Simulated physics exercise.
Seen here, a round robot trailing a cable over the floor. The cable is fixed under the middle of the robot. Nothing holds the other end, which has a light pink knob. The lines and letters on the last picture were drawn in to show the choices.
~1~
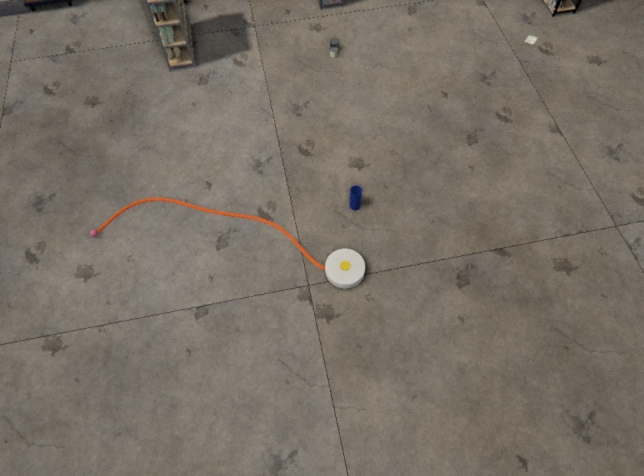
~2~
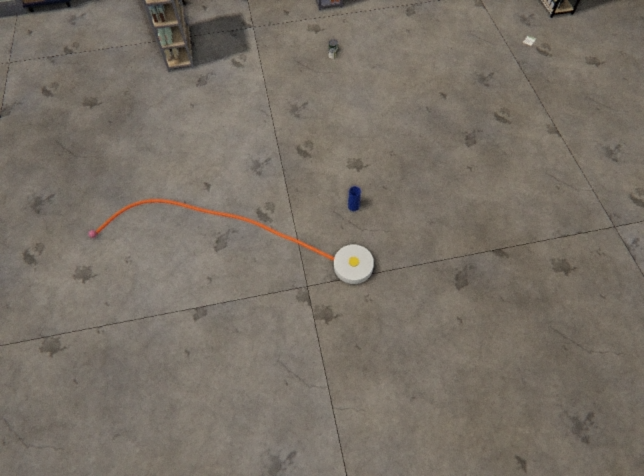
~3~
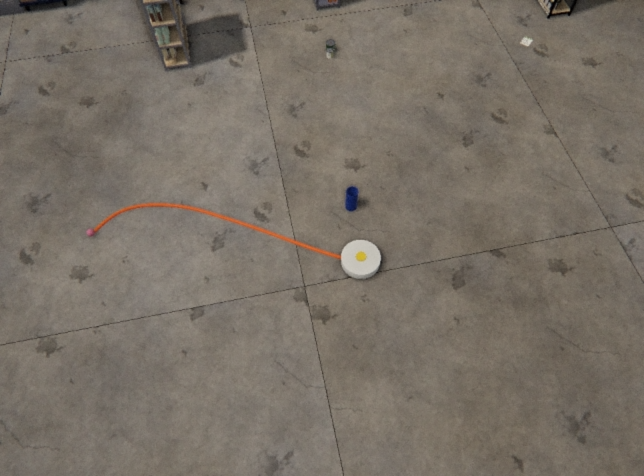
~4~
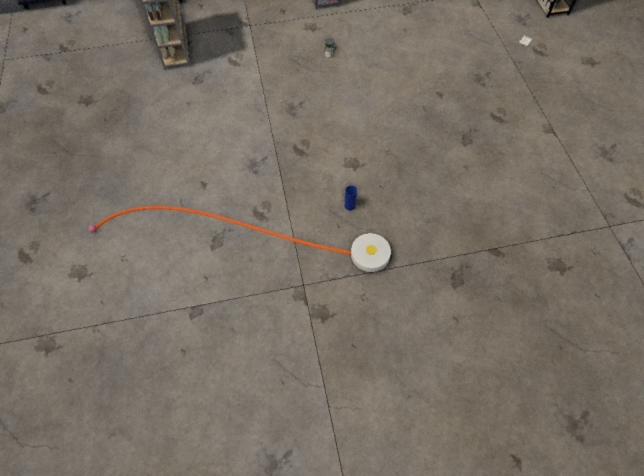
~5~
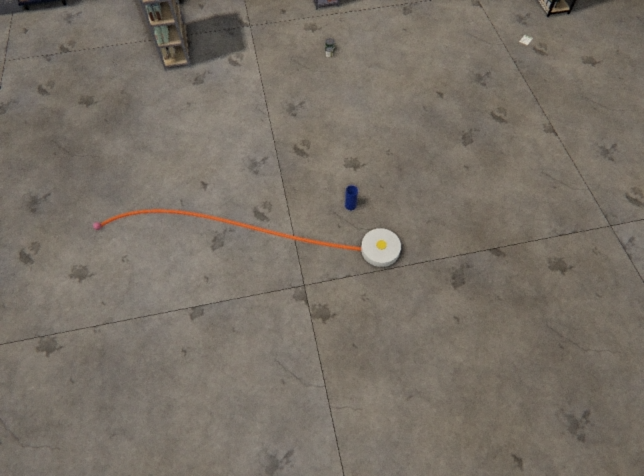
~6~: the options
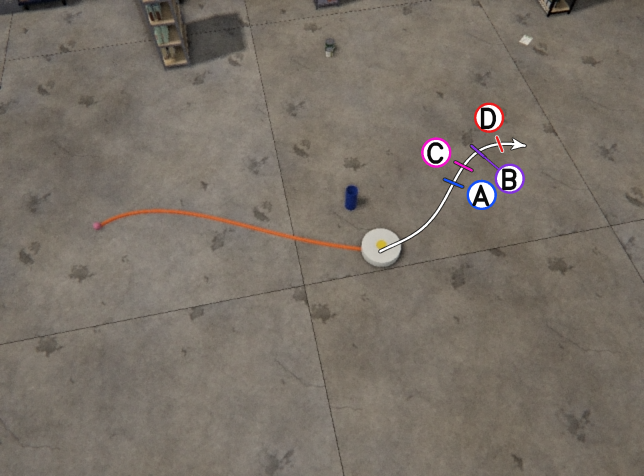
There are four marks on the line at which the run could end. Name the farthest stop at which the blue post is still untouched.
No farther than A.
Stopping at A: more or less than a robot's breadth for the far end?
More.
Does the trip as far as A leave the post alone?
Yes.
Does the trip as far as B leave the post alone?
No.
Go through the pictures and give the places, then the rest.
The first frame shows robot (345, 269); free end (94, 233); blue post (356, 198).
The second frame shows robot (354, 265); free end (93, 234).
The third frame shows robot (361, 260); free end (91, 233); blue post (352, 199).
The fourth frame shows robot (371, 253); free end (93, 229); blue post (351, 198).
The fifth frame shows robot (381, 248); free end (97, 226); blue post (351, 198).
On the copy, A at (453, 183); B at (478, 152); C at (463, 166); D at (500, 144); the route from (380, 251) via (453, 184) to (525, 146).
On A. First, robot (417, 230), middle of the cable (267, 230), free end (127, 217).
Then, robot (441, 204), middle of the cable (297, 228), free end (156, 218).
Finally, robot (455, 179), middle of the cable (320, 220), free end (178, 219); nothing has been touched.
By contrast, B brings the cable against the post; C brings the cable against the post; D brings the cable against the post.
